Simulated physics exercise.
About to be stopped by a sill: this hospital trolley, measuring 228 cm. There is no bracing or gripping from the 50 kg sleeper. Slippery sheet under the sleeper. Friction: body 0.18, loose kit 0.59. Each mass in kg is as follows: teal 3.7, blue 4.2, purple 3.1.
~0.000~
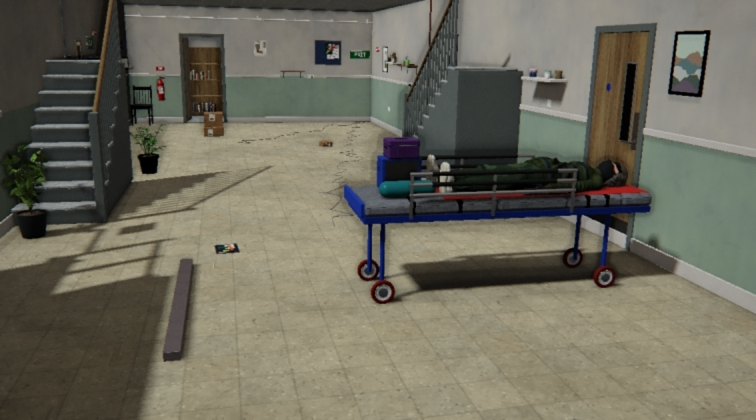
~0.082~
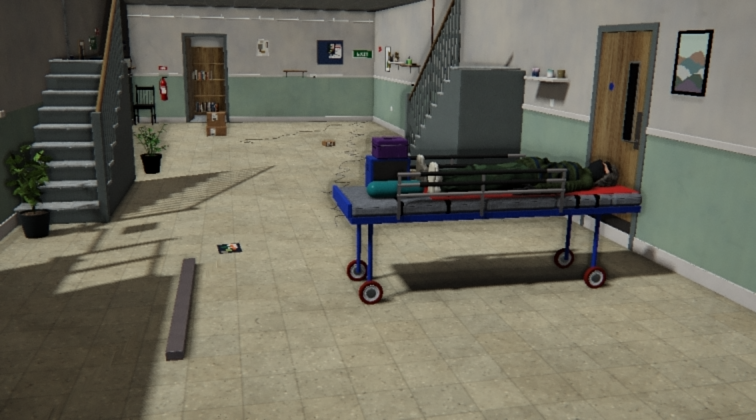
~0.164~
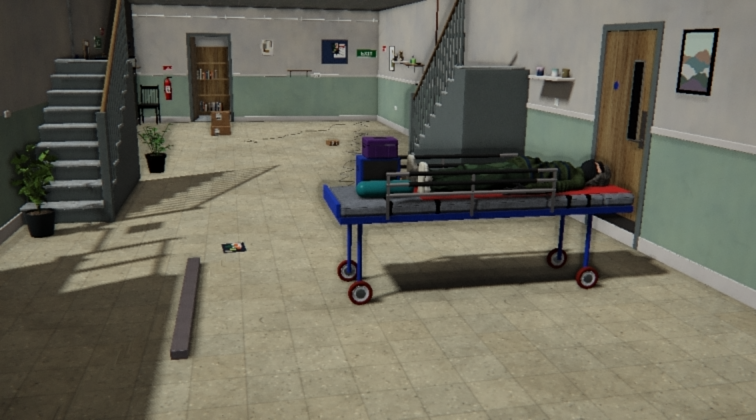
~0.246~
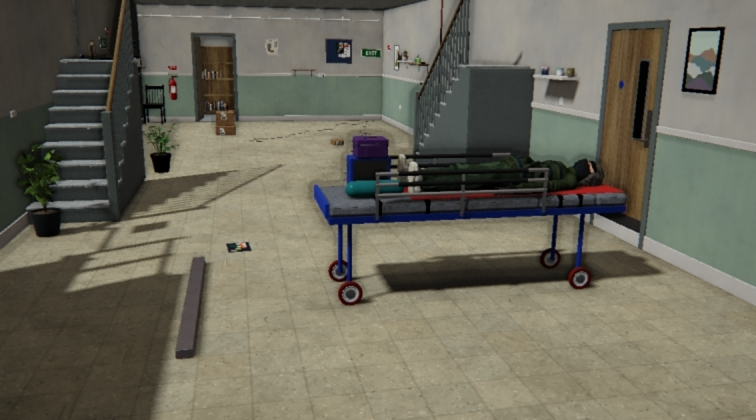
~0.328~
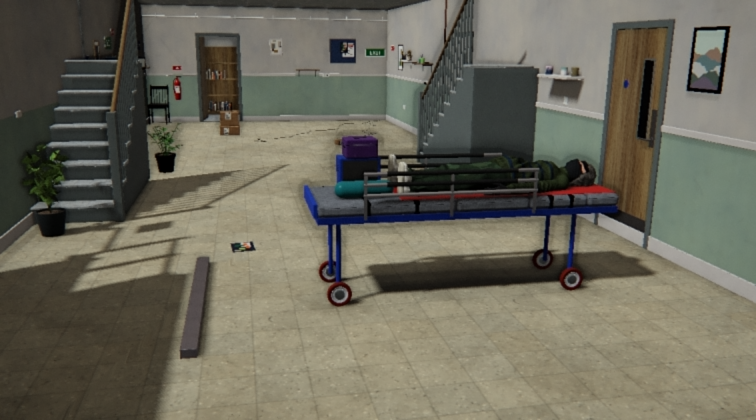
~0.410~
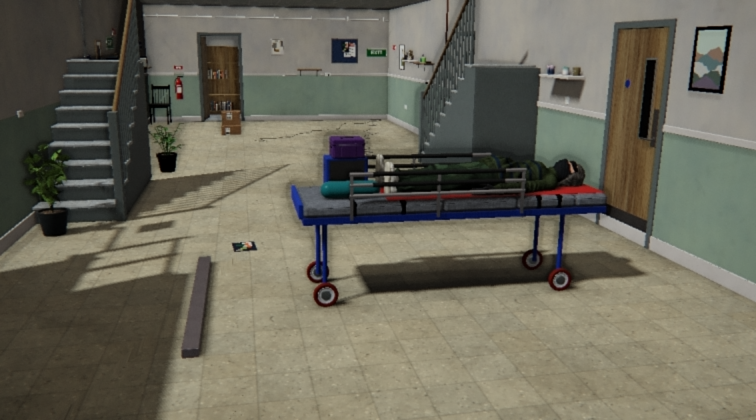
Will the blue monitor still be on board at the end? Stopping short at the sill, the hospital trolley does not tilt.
Yes, it stays.
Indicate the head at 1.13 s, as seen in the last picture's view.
I'd put it around pixel (455, 179).
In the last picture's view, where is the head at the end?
The head finishes close to (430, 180).
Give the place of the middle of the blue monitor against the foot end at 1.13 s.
It is roughly 25 cm short of the mark.
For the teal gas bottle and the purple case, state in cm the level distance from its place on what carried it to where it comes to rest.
Shift: Teal gas bottle 35; purple case 30.
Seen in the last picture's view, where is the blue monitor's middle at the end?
Near (204, 176).
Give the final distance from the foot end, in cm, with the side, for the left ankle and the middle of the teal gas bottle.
Measured at the end, the left ankle is 30 cm short and the teal gas bottle is 0 cm short.
It happens at 0.98 s.
After 1.13 s the blue monitor is 26 cm short of the foot end, tilted 0°, near (224, 176) in the last picture's view.
After 1.38 s the blue monitor is 14 cm short of the foot end, tilted 0°, near (206, 176) in the last picture's view.
After 1.68 s the blue monitor is 12 cm short of the foot end, tilted 0°, near (204, 176) in the last picture's view; the purple case 12 cm short of the foot end, tilted 0°.
Final state at 1.9 s, teal gas bottle stays on; blue monitor stays on; purple case stays on; left ankle stops short of the foot end.
